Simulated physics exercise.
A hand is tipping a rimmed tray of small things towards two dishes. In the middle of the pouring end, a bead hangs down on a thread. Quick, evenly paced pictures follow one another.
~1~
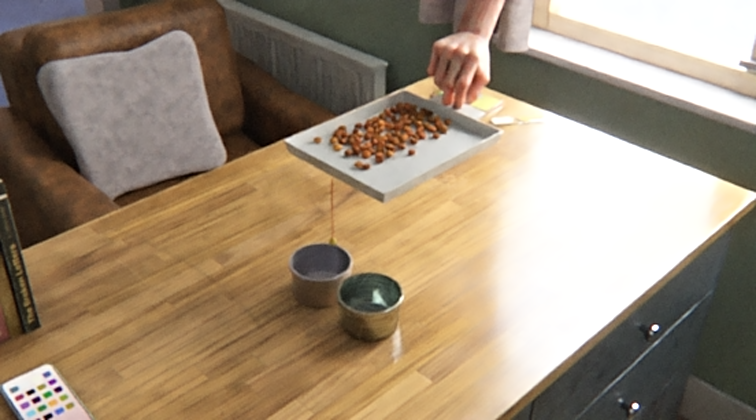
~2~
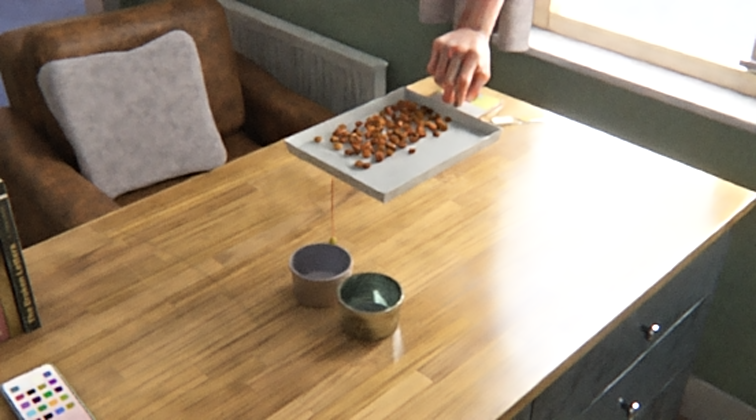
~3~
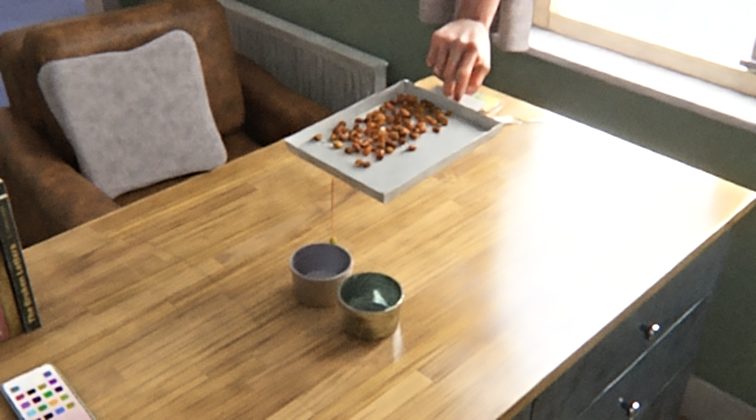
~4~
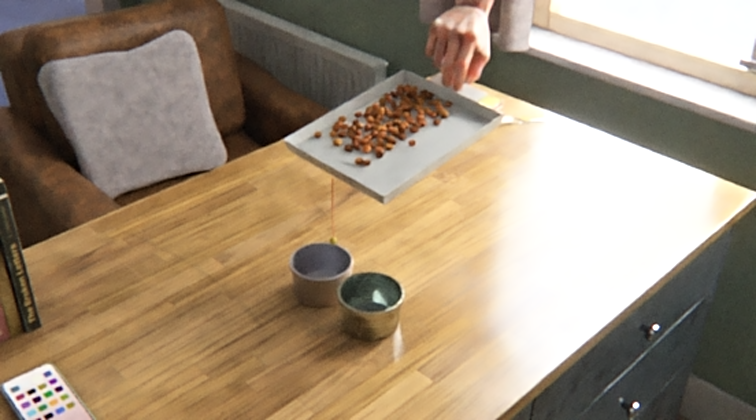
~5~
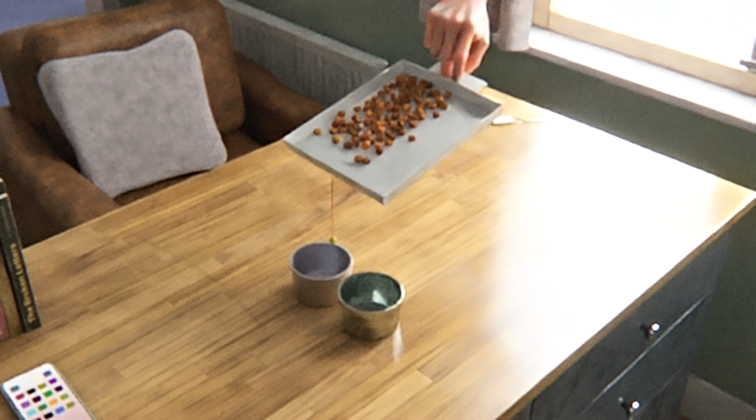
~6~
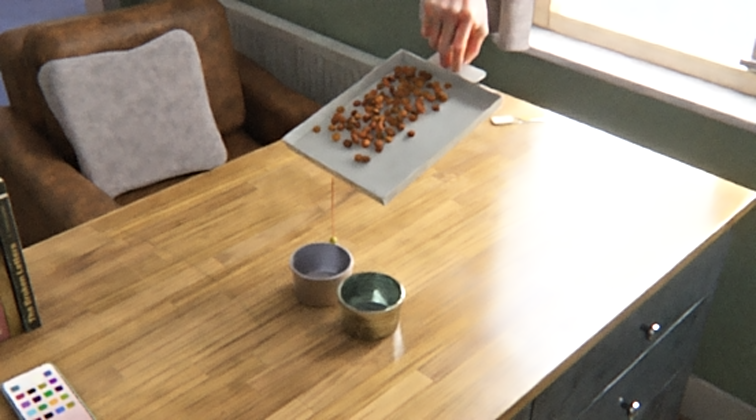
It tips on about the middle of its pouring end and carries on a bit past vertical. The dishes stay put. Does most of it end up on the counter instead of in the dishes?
No, most of it goes into the dishes.
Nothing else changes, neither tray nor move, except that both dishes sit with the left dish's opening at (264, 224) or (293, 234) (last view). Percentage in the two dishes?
In order: 30 percent and 30 percent.
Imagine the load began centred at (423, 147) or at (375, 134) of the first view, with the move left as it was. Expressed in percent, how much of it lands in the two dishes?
Close to 80 per cent, followed by close to 70 per cent.
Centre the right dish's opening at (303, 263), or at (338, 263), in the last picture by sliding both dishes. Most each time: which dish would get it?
At place one the right of the pair; at place two the right of the pair.
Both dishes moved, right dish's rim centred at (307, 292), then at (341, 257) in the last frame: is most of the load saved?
Result, first setup: The minor share; second setup: The minor share.
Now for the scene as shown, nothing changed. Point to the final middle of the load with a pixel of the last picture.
Close to (331, 295) in the last picture.
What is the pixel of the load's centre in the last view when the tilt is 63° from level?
The middle of the load sits near (339, 171).
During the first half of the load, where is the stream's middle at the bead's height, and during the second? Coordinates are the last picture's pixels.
(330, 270) for the early half, (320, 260) for the late half.
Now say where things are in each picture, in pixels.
In the first frame, corners of the pouring end (288, 140) and (384, 191), level; middle of the load (391, 127), bits of cat kibble; left dish (298, 286); right dish (347, 319); bead on its thread (333, 241).
In the second frame, corners of the pouring end (288, 140) and (384, 191), level; middle of the load (391, 126).
In the third frame, corners of the pouring end (288, 140) and (384, 192), tipped barely, lowest at the right corner; middle of the load (391, 121).
In the fourth frame, corners of the pouring end (287, 139) and (384, 193), tipped a little, lowest at the right corner; middle of the load (391, 115).
In the fifth frame, corners of the pouring end (287, 139) and (383, 194), tipped a little, lowest at the right corner; middle of the load (390, 108).
In the sixth frame, corners of the pouring end (286, 138) and (383, 196), tipped clearly, lowest at the right corner; middle of the load (389, 102); left dish (299, 285); right dish (348, 318).
Just after the last frame, tray tipped steeply; the larger part on the tray; about a tenth in the air.
A moment on, tray tipped past a quarter turn; roughly a third on the tray; about a tenth in the right dish; about a tenth in the left dish; about a tenth outside both; roughly a quarter in the air.
Further on, tray tipped past a quarter turn; roughly a third in the right dish; roughly a third in the left dish; roughly a third outside both.
When it is over, tray tipped past a quarter turn; roughly a third in the right dish; roughly a third in the left dish; roughly a third outside both.
